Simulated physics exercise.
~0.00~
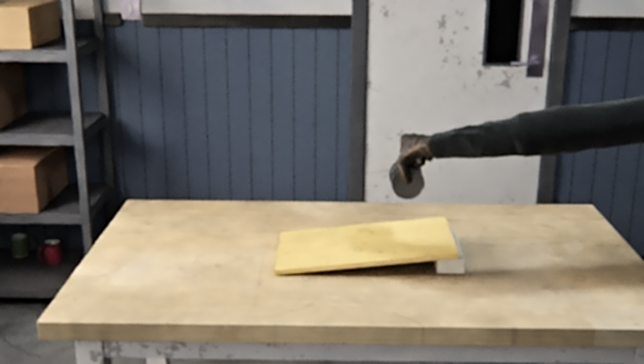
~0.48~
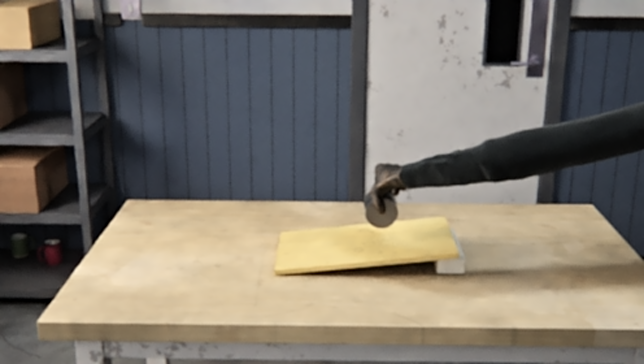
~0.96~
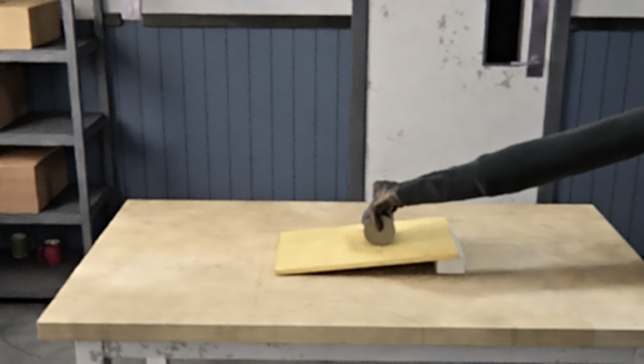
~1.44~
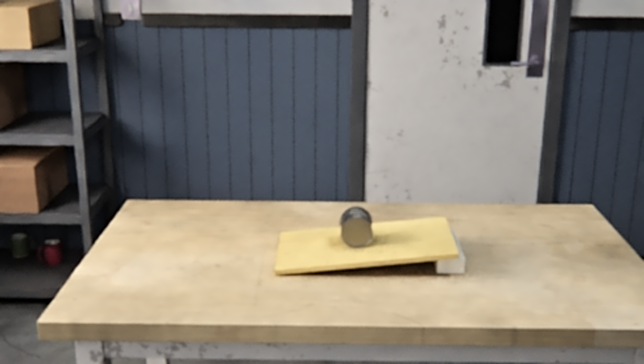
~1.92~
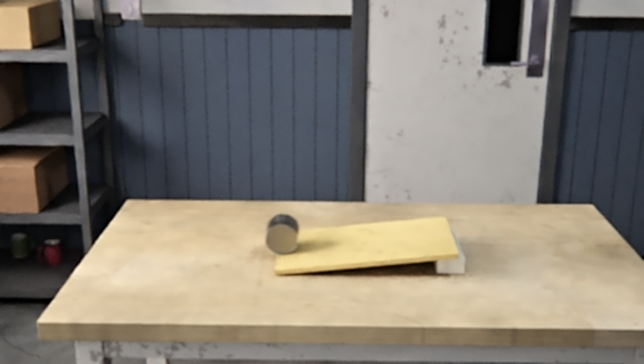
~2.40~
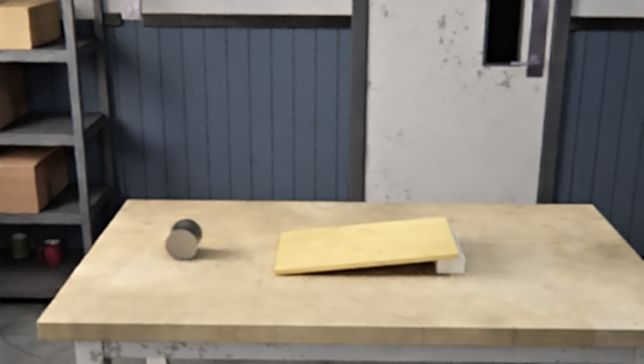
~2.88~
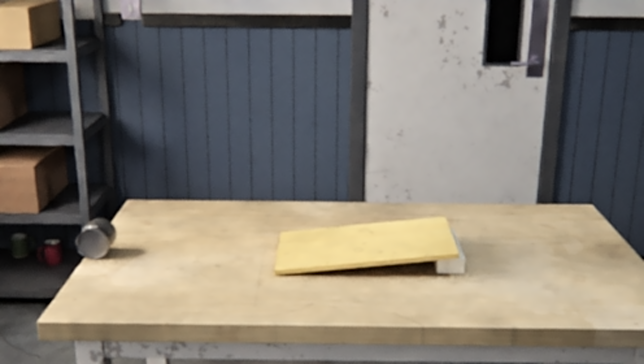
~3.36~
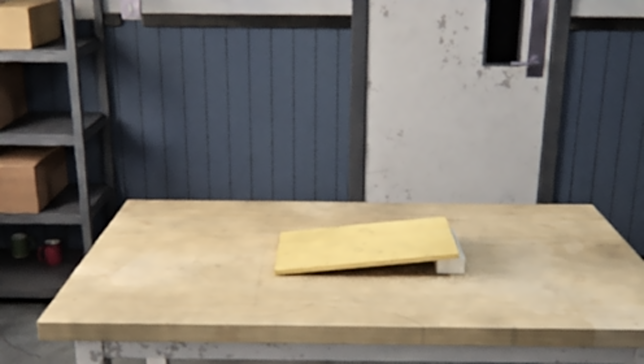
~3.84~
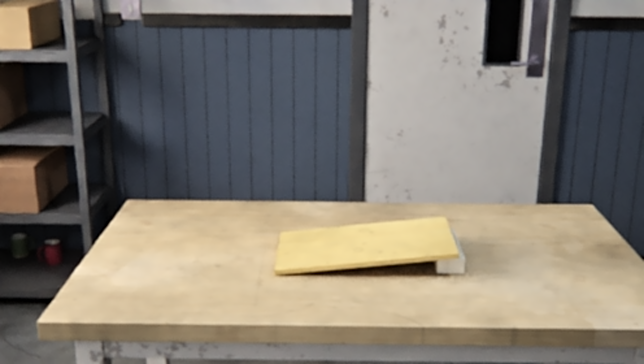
An arm reached in from the right and set a dark tin on a yellow board propped up on a table, then let go. The tin rolled left down the board, crossed the tabletop and went out of sight past the table's left edge.
